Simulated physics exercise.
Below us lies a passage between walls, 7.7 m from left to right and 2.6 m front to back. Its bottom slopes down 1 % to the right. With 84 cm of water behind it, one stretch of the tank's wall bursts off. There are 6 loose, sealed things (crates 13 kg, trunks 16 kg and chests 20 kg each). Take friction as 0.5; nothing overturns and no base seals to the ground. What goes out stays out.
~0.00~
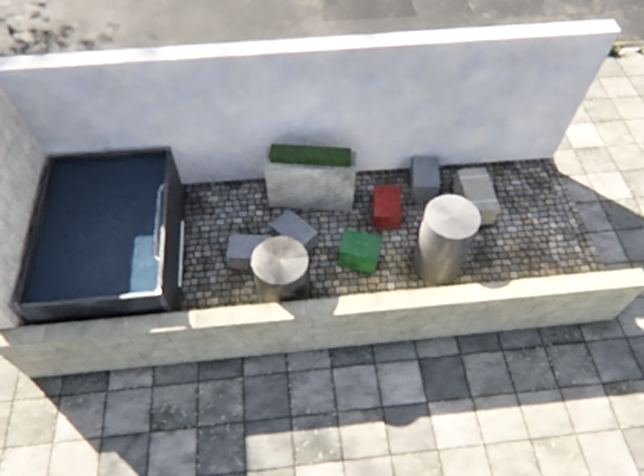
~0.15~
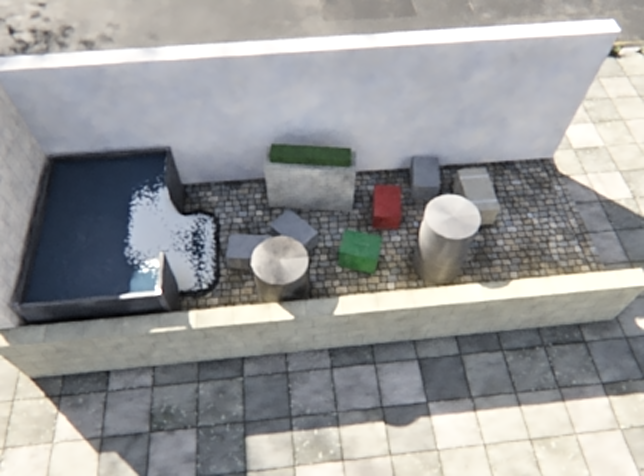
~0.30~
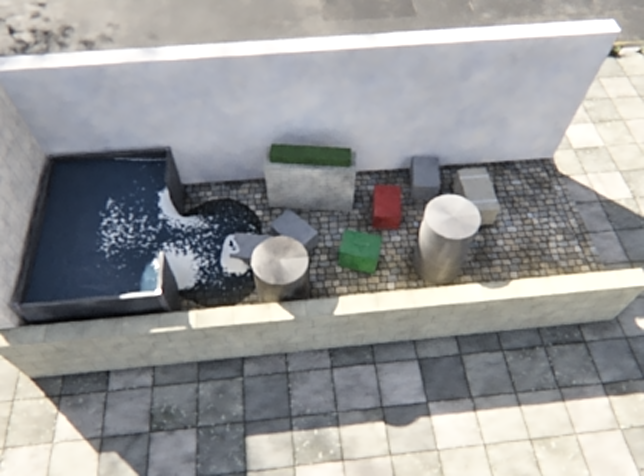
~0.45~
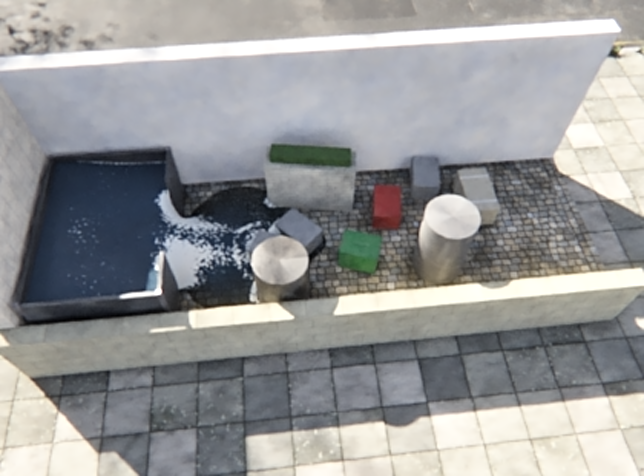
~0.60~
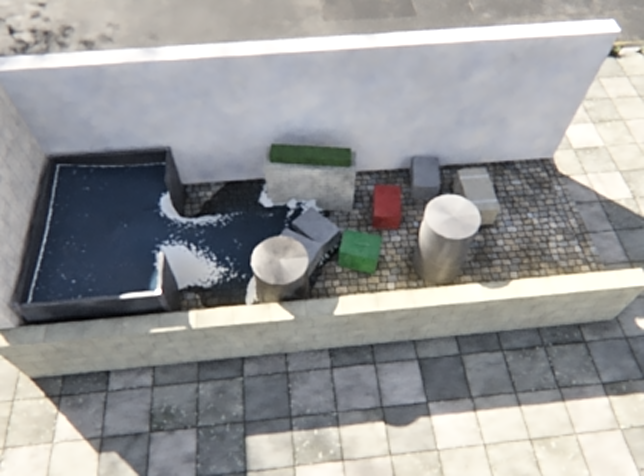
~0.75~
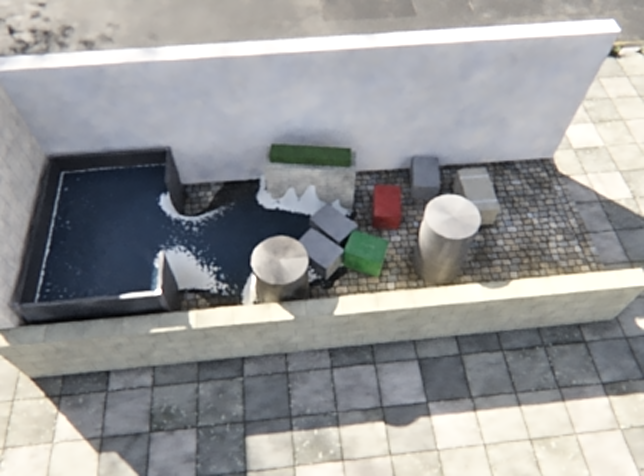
At first, dark water fills a tank at the left end of a walled passage, with loose blocks scattered across the cobbles to its right. Part of the tank's wall gives way and foaming water spreads rightward, shoving two grey blocks along until they crowd the green one, which shifts slightly.
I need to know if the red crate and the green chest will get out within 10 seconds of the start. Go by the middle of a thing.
The red crate gets out; the green chest is kept in.
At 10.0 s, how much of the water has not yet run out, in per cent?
Some 46 per cent remains.
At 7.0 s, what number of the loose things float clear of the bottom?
At that moment 2.
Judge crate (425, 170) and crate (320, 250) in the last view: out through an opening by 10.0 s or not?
In that order: Out, inside.
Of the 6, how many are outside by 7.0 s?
I count 4.
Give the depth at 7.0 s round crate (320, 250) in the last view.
About 13 cm.
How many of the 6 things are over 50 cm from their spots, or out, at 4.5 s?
6 of them.
After 2.0 s the red crate is near (485, 188), 1.5 m from its start, afloat; the green chest is near (416, 273), 0.9 m from its start, afloat; 0 of 6 are out; 5 afloat.
After 4.5 s the red crate has gone out; the green chest is near (417, 275), 0.9 m from its start, afloat; 4 of 6 are out; 2 afloat.
After 7.0 s the red crate has gone out; the green chest is near (416, 276), 0.9 m from its start, afloat; 4 of 6 are out; 2 afloat.
After 10.0 s the red crate has gone out; the green chest is near (416, 277), 0.9 m from its start, aground; 4 of 6 are out; 1 afloat.
